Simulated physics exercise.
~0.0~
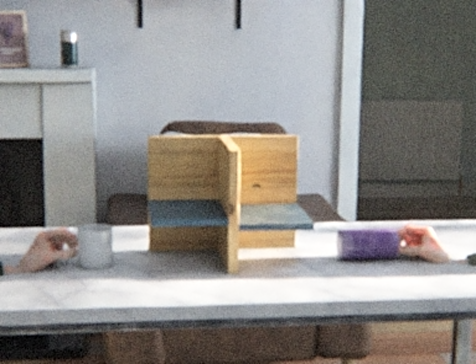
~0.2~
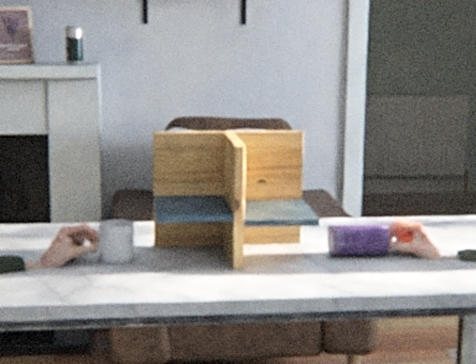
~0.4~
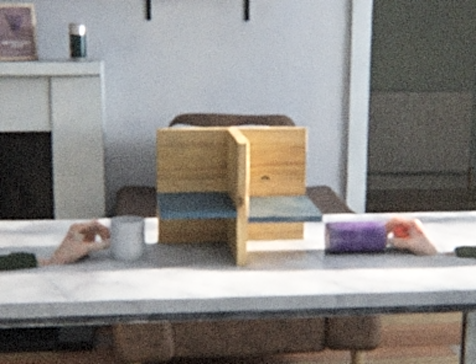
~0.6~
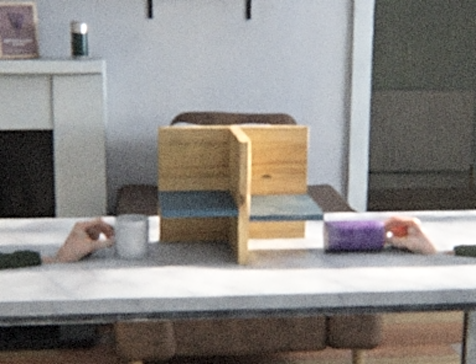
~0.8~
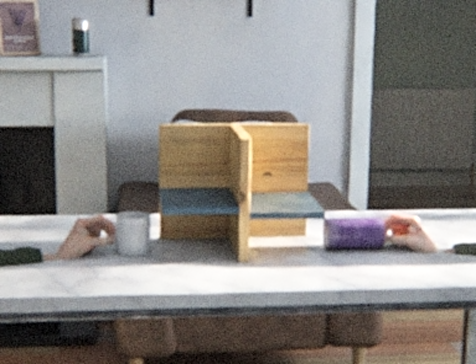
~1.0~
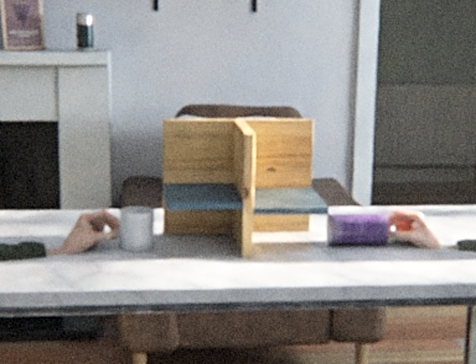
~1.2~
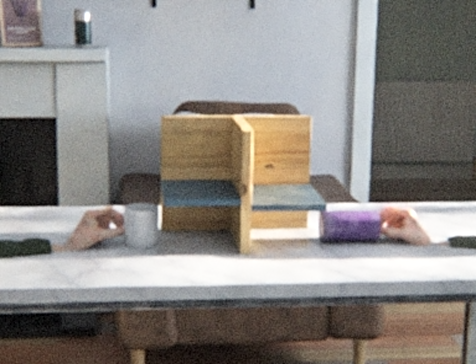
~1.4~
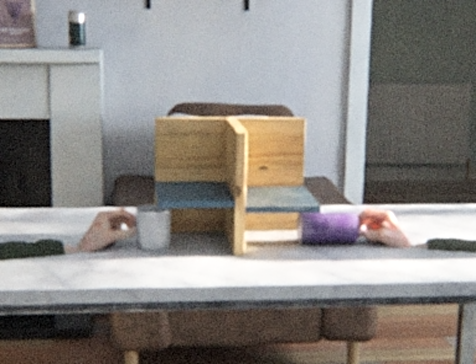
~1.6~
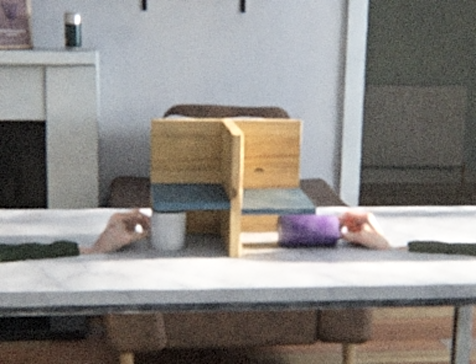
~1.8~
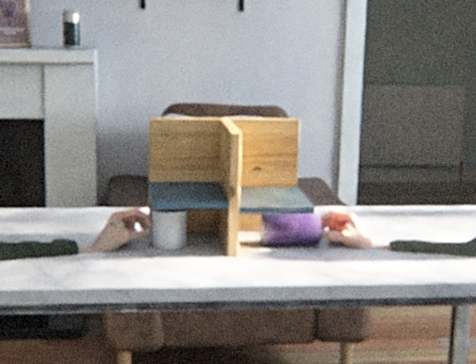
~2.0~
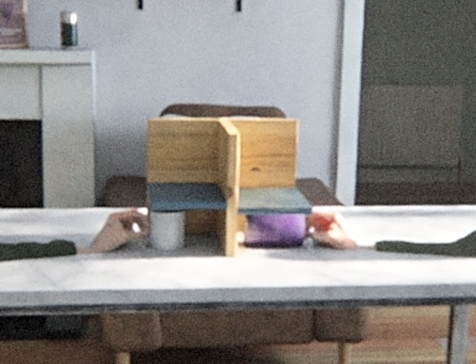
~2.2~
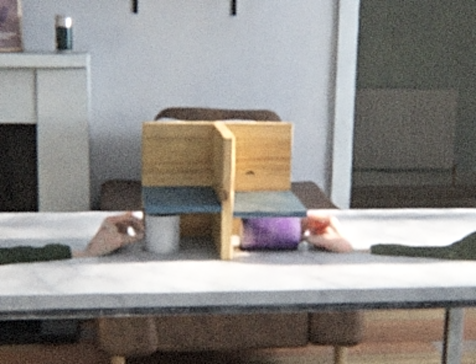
On a marble-topped table, two hands sliding a white beaker and a sideways purple candle inward until both sit under a wooden stand's shelves.
